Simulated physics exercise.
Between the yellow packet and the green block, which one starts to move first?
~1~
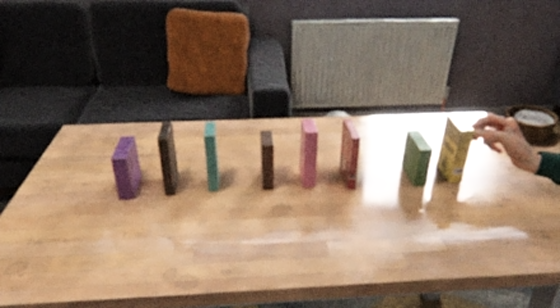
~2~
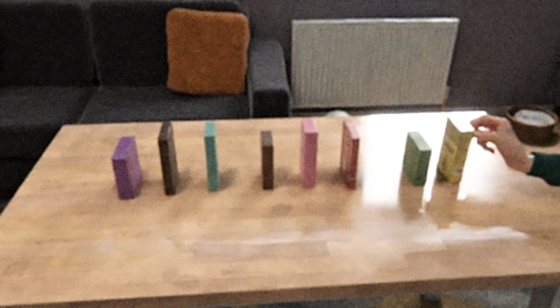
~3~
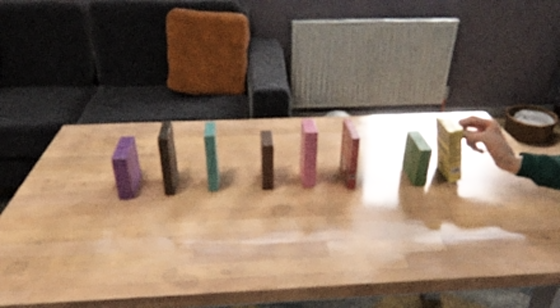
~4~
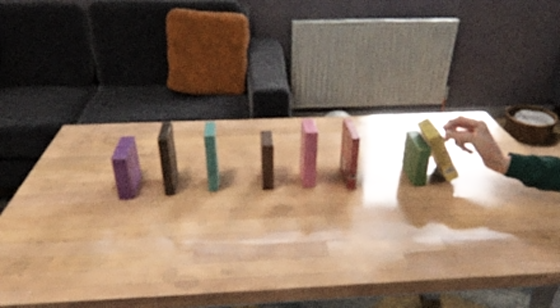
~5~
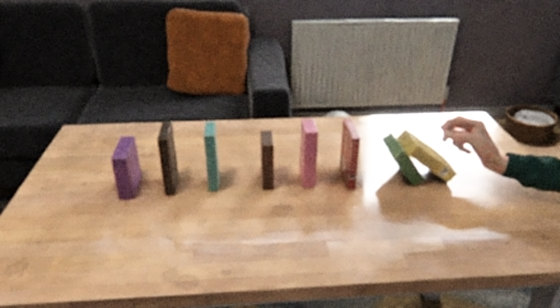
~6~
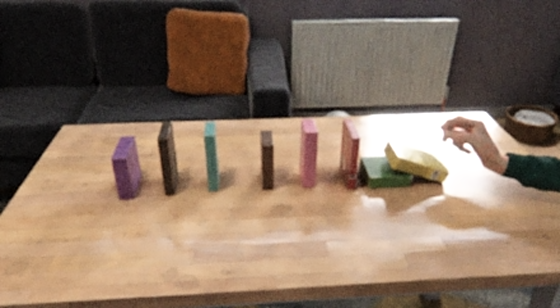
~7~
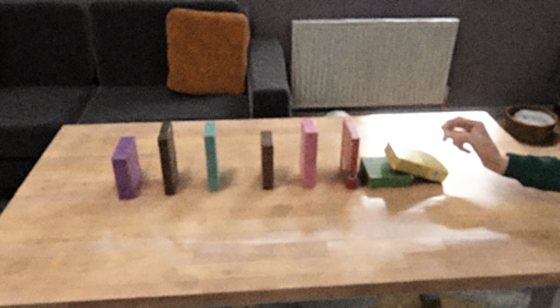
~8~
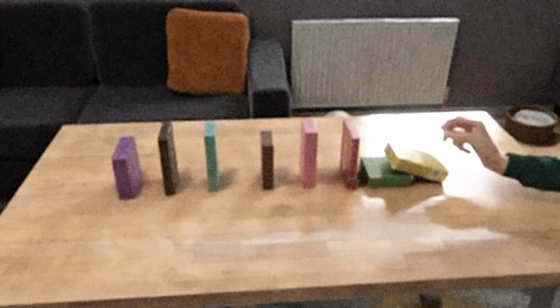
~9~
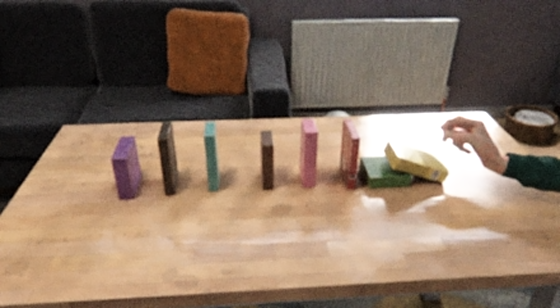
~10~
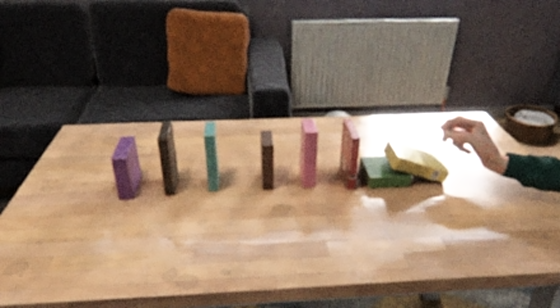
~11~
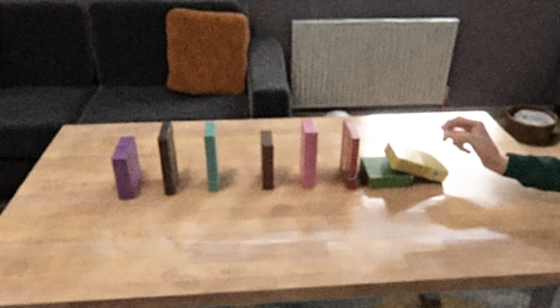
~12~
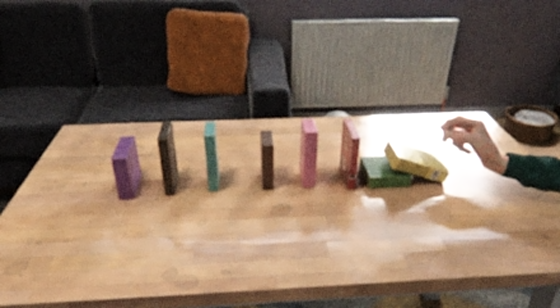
The yellow packet moves first, tilting left under the hand. The green block only starts to tip afterwards.
